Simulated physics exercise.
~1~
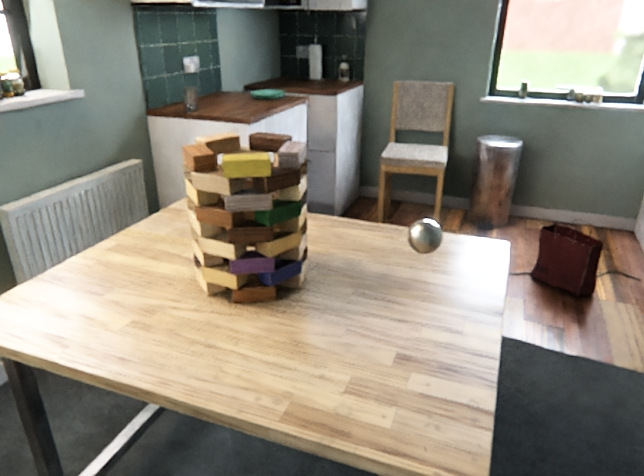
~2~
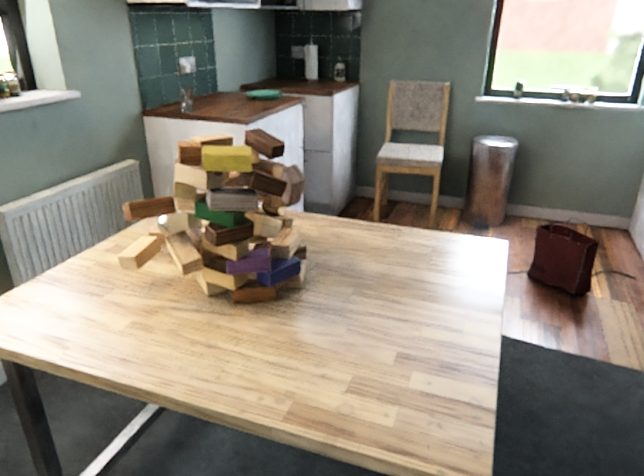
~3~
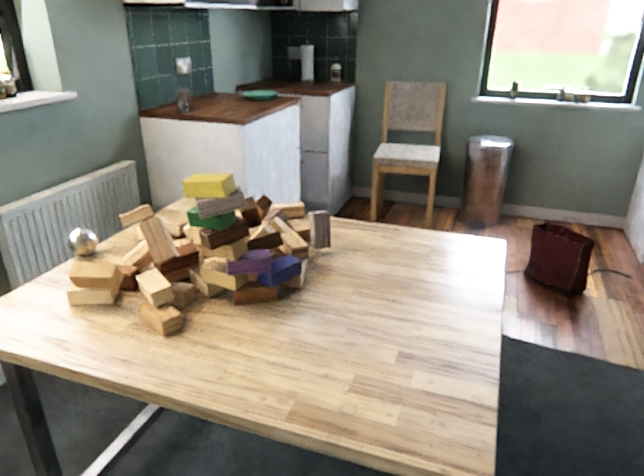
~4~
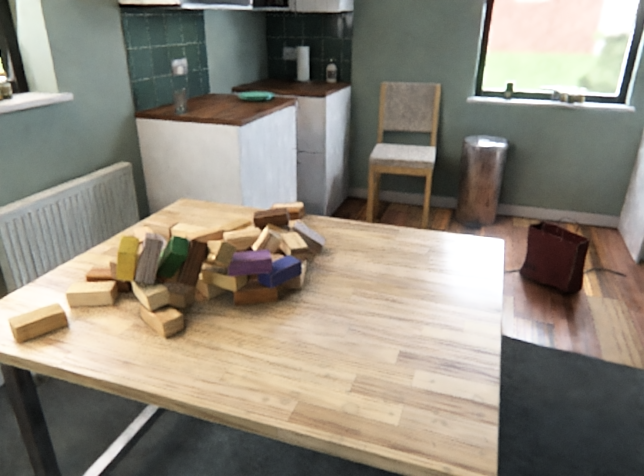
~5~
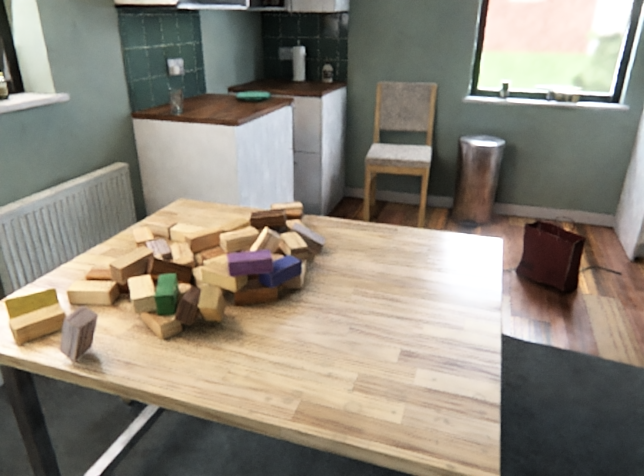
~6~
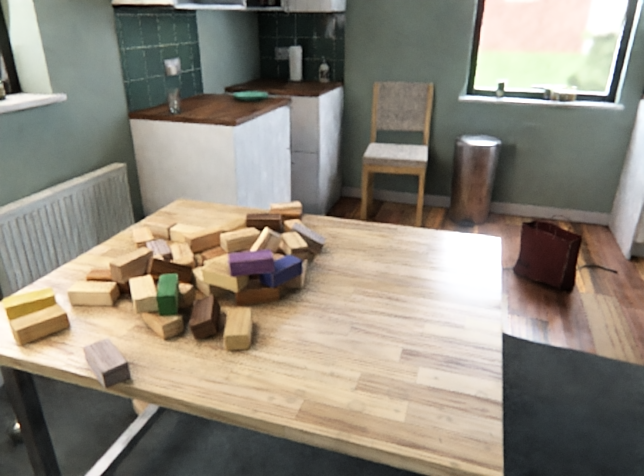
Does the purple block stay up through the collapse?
Yes, the purple block stays up. It keeps its place beside the blue block on the right side of the heap while most of the tower comes down around it.
